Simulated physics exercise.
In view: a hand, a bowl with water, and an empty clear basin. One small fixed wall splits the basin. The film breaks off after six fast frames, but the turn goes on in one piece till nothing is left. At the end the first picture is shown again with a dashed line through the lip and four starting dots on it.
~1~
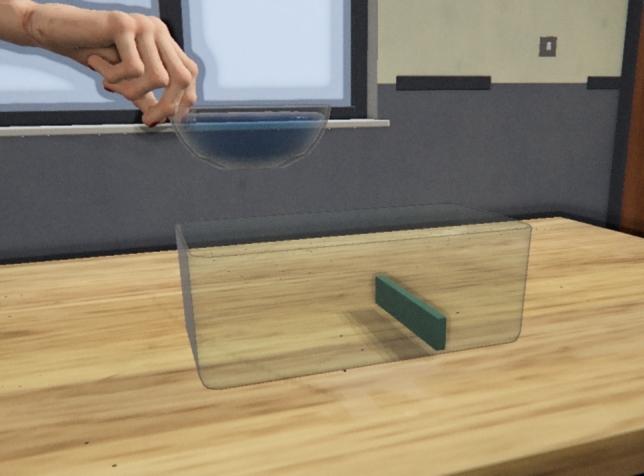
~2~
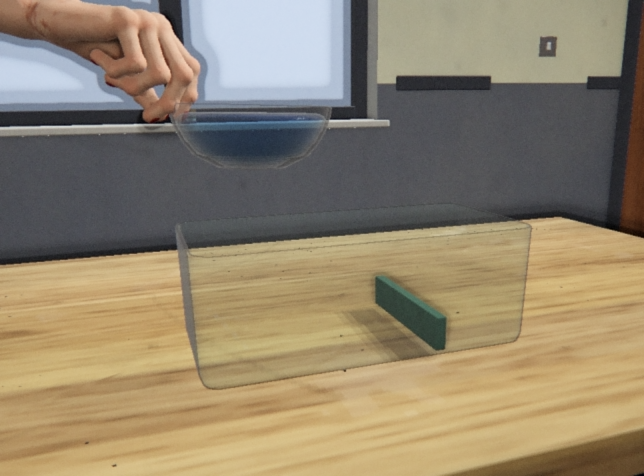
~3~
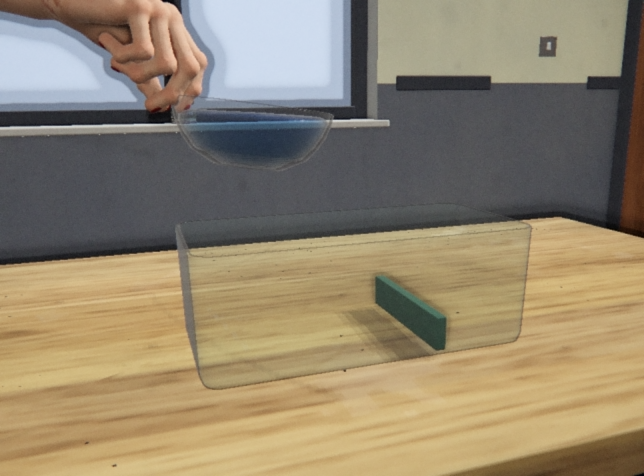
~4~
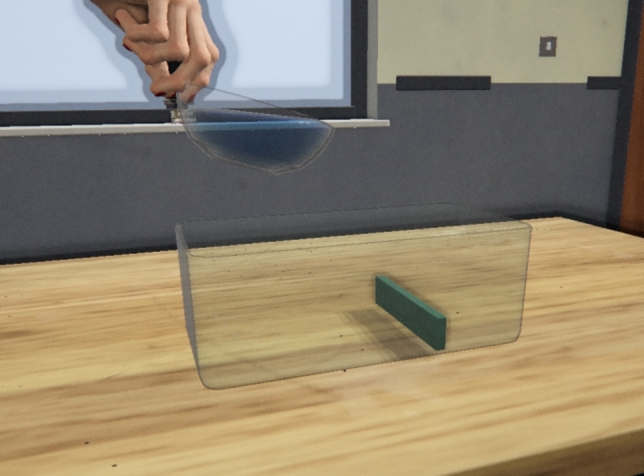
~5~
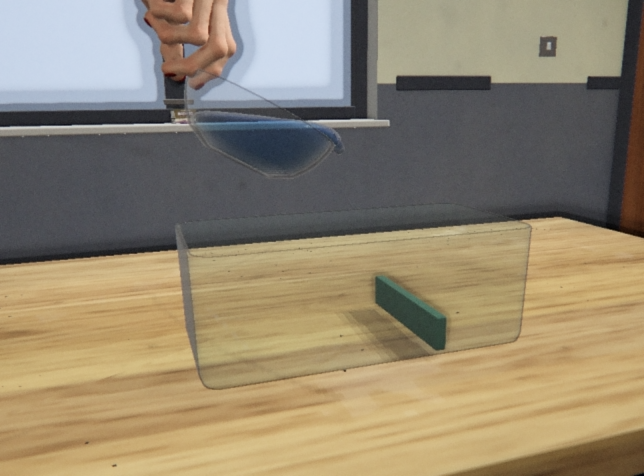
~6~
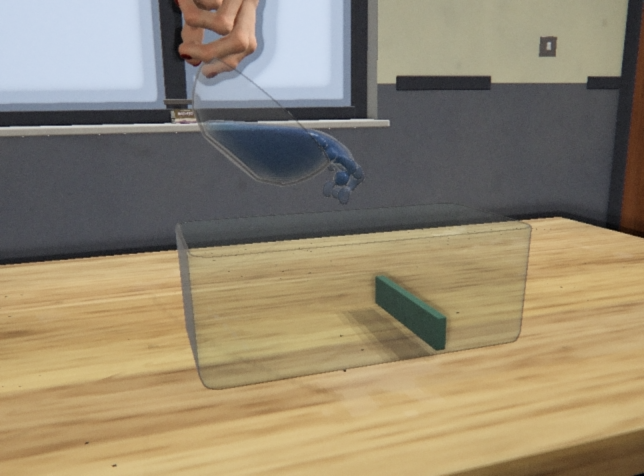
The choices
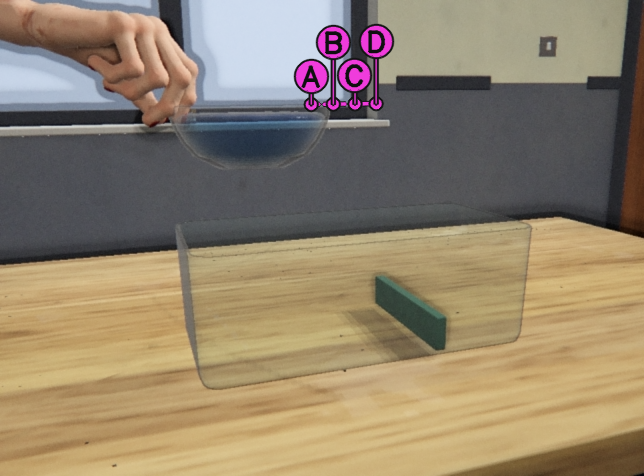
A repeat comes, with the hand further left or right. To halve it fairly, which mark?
I would pick place D.
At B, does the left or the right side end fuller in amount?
More ends on the left.
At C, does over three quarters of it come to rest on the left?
No.
In magenta, A at (311, 104); B at (333, 104); C at (354, 103); D at (376, 103).
If A is chosen, about 86 % ends left of the wall and 13 % right of it.
If B is chosen, about 89 % ends left of the wall and 8 % right of it; 3 % is lost outside.
If C is chosen, about 67 % ends left of the wall and 31 % right of it.
If D is chosen, about 46 % ends left of the wall and 52 % right of it.
